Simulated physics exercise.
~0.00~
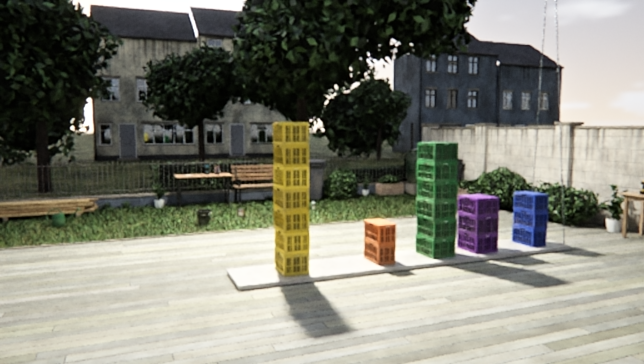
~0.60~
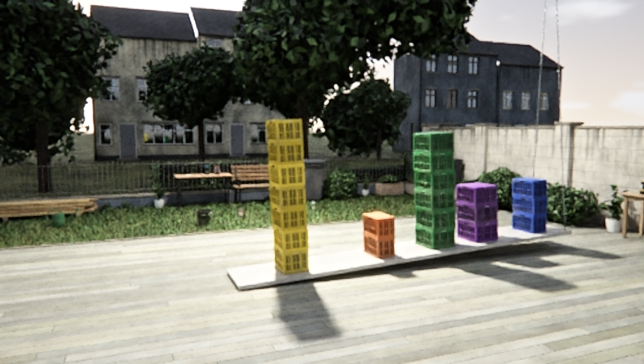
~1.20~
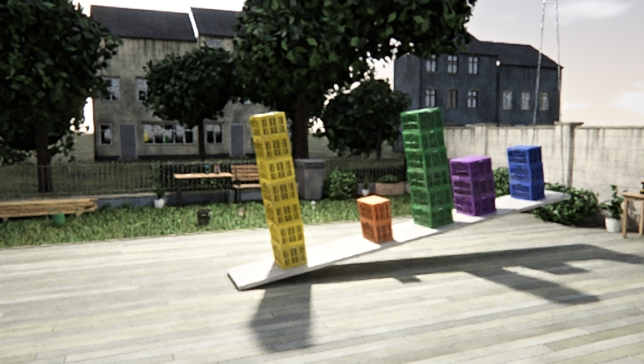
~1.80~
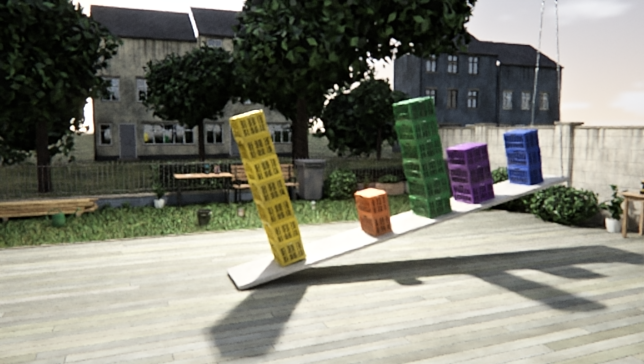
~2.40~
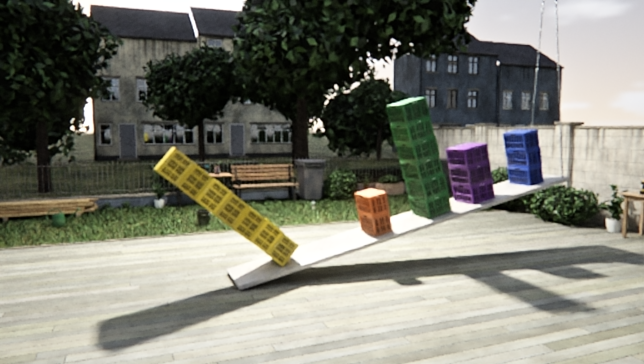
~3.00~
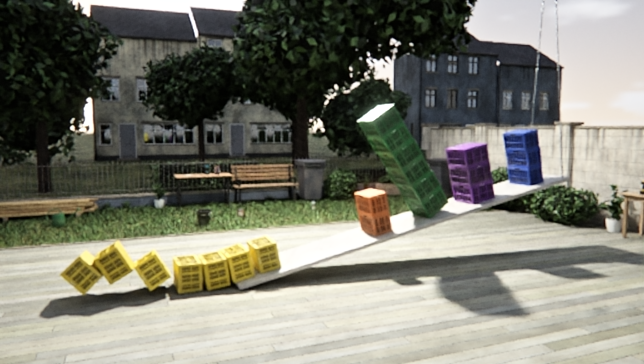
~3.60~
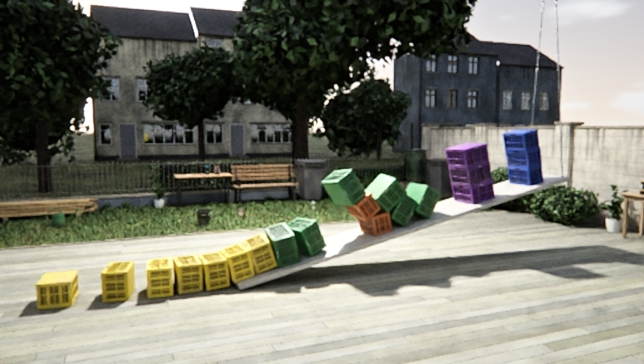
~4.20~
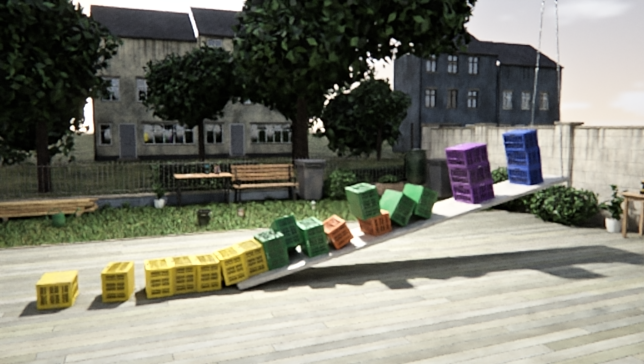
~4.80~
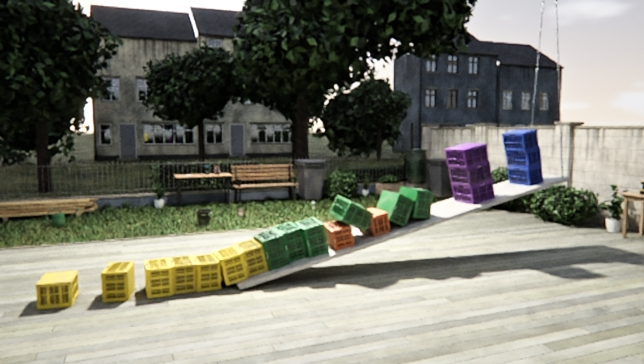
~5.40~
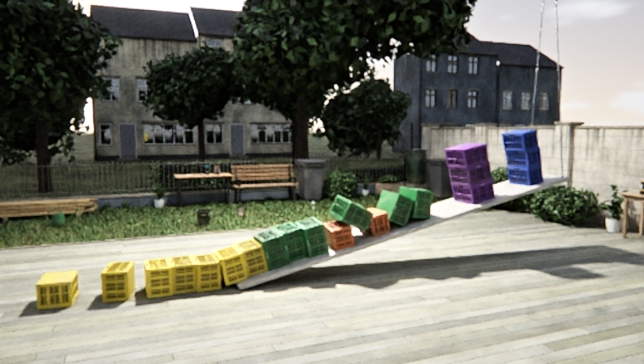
Paved yard with tilting deck, yellow crate column toppling left, then green collapsing over orange, purple and blue stacks staying upright.
